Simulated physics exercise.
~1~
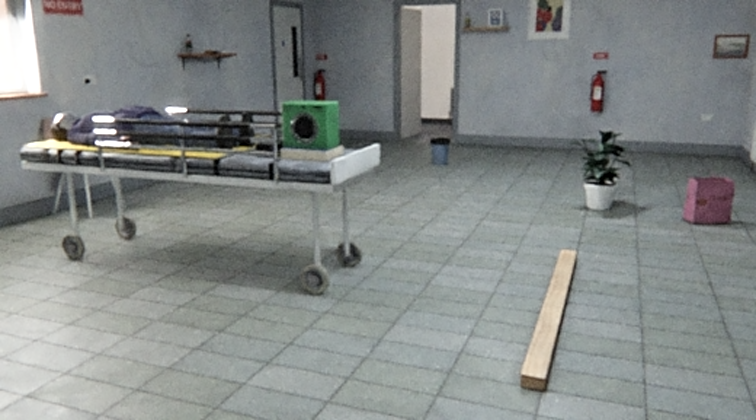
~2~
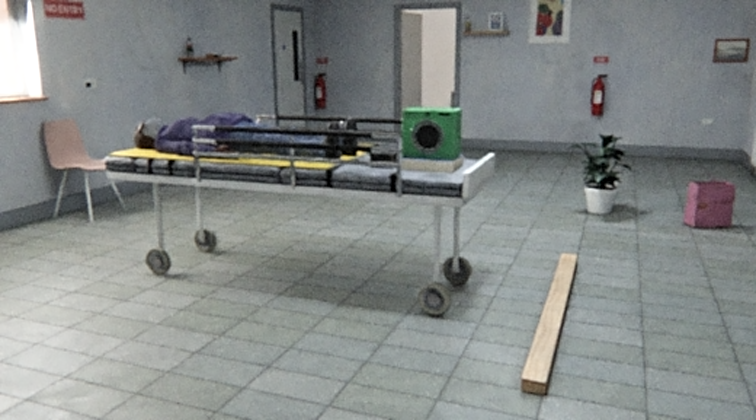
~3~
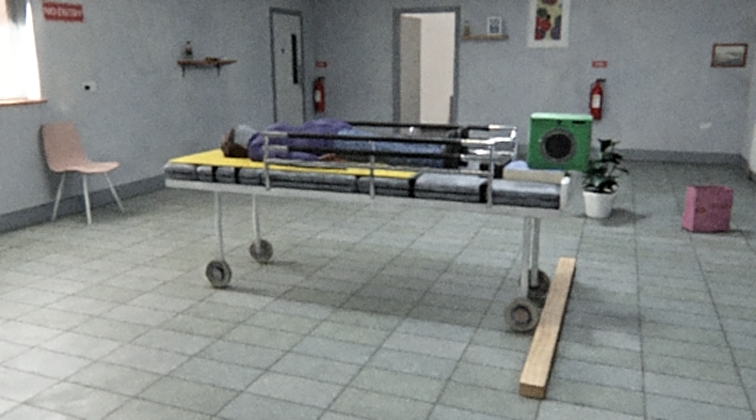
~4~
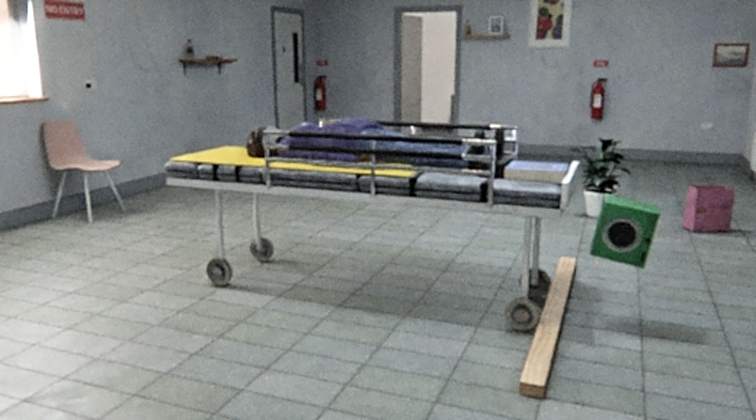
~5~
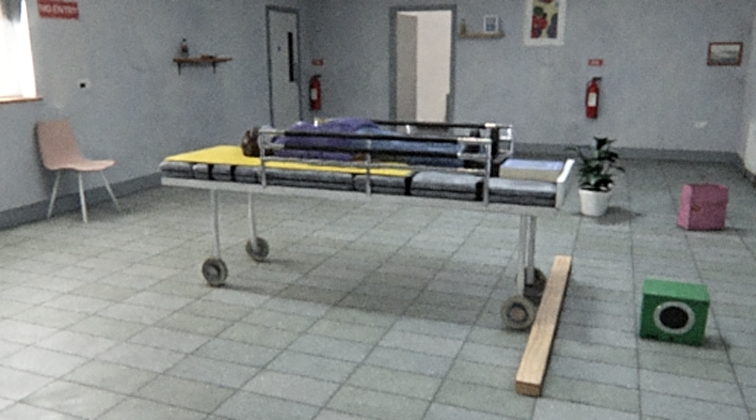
A hospital trolley rolls to the right across a tiled floor, carrying a person lying on their back and a green box with a round dark front near its leading end. Ahead of it, a wooden beam lies on the floor. The front wheels reach the beam and the trolley stops at once, staying level. The green box keeps going, slides off the right end and tips over as it falls. The person shifts a little farther right, then lies still. Finally the box rests on the floor beyond the beam, while the person remains on the trolley.
